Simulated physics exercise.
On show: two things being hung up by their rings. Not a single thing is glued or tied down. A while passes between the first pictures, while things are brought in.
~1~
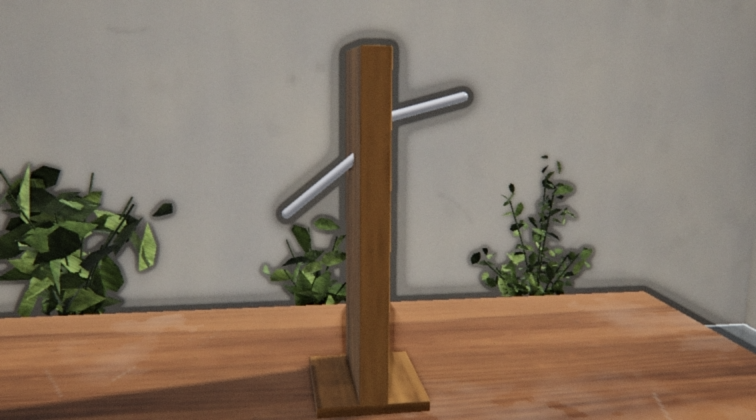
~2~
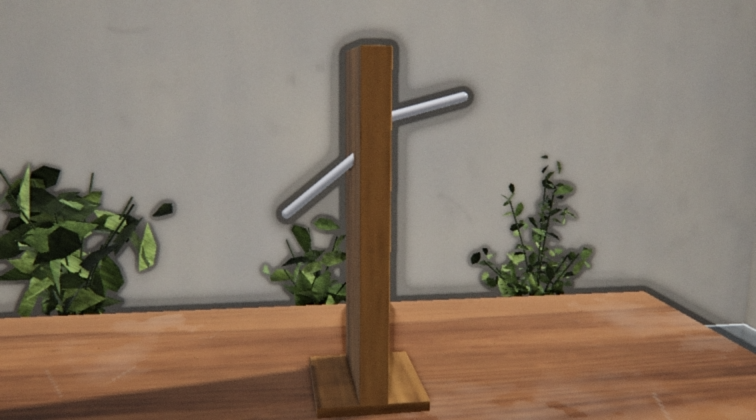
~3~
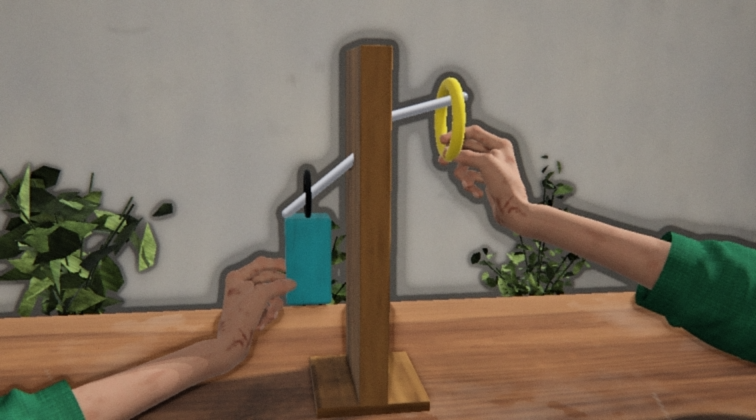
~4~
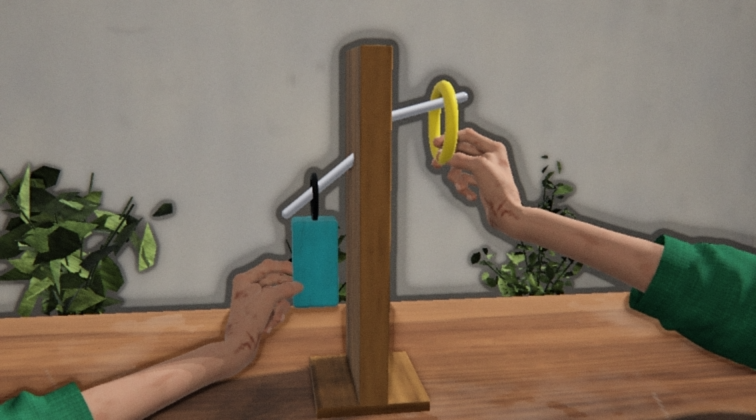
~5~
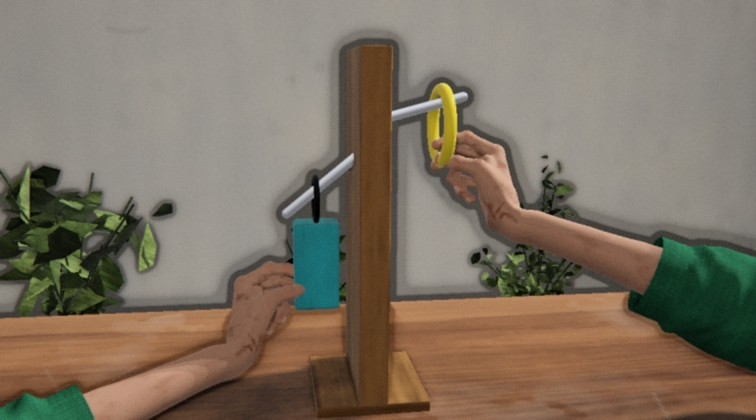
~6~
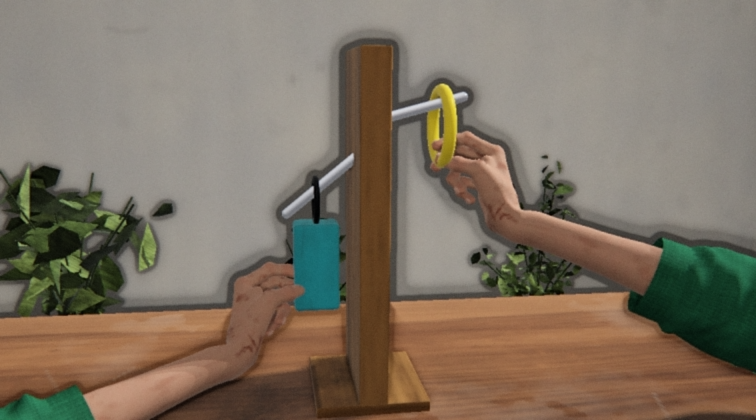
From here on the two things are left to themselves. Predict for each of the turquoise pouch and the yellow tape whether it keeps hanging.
Prediction - the turquoise pouch comes off; the yellow tape keeps hanging.
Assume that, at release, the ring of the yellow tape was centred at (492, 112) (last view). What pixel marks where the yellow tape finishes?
At rest at (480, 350).
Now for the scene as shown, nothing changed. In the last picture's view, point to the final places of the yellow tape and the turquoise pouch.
First (388, 142), then (277, 372).
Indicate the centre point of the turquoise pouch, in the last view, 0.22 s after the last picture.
The middle sits near (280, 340).
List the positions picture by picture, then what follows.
The first frame shows peg stand (373, 225).
The second frame shows peg stand (373, 225).
The third frame shows still on the way; turquoise pouch (308, 236); peg stand (373, 225).
The fourth frame shows still on the way; yellow tape (442, 123); peg stand (373, 225).
The fifth frame shows still on the way; turquoise pouch (316, 241); peg stand (373, 225).
The sixth frame shows in place, still held; turquoise pouch (316, 242); yellow tape (441, 126); peg stand (373, 225).
Then, 0.22 s on from there, turquoise pouch on its way down near (280, 340); yellow tape turned 11° from its first pose near (431, 131).
In the end, the turquoise pouch slips down, near (277, 372); the yellow tape hangs there, near (388, 142).
